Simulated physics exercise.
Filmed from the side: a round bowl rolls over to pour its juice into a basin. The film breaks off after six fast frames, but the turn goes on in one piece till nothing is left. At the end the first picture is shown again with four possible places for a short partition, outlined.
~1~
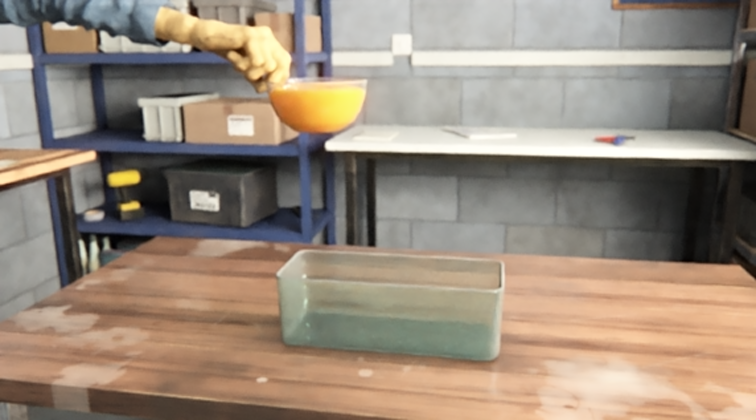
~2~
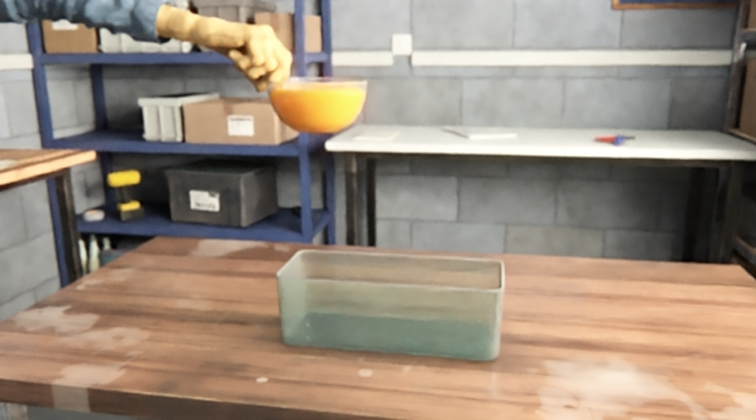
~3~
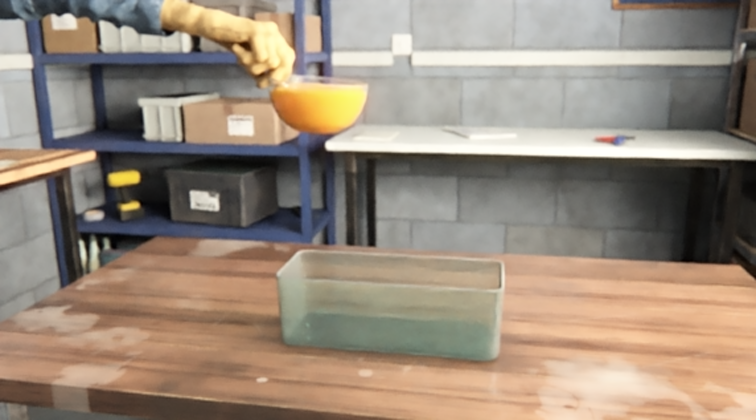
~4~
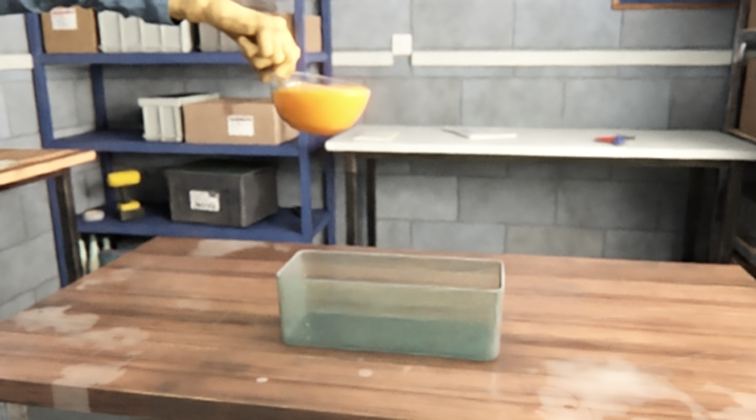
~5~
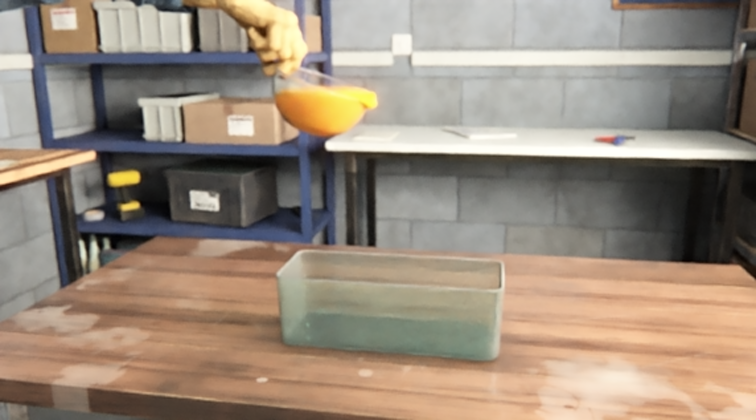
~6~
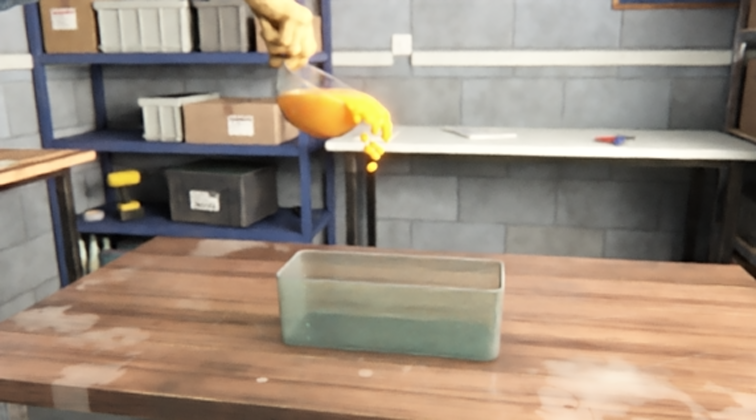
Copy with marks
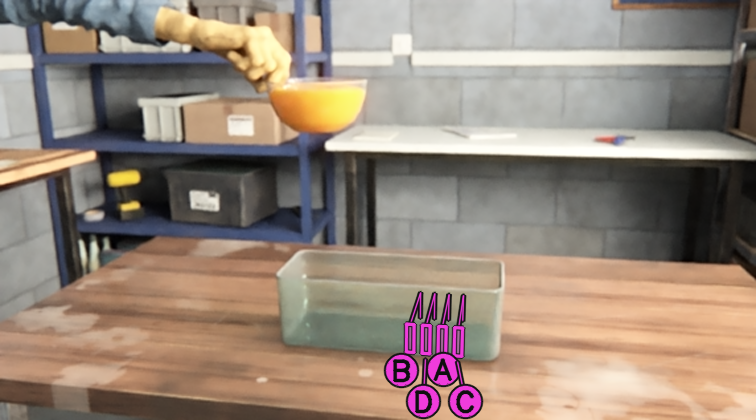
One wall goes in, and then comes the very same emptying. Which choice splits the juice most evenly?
D.
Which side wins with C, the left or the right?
More ends on the left.
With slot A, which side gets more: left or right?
The left side.
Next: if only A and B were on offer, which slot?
B.
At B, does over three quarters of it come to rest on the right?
No.
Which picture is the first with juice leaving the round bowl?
In picture 5.
In magenta, A at (441, 360); B at (409, 358); C at (457, 361); D at (425, 359).
If A is chosen, about 85 % ends left of the wall and 12 % right of it; 3 % is lost outside.
If B is chosen, about 32 % ends left of the wall and 67 % right of it.
If C is chosen, about 93 % ends left of the wall and 5 % right of it.
If D is chosen, about 53 % ends left of the wall and 44 % right of it; 3 % is lost outside.
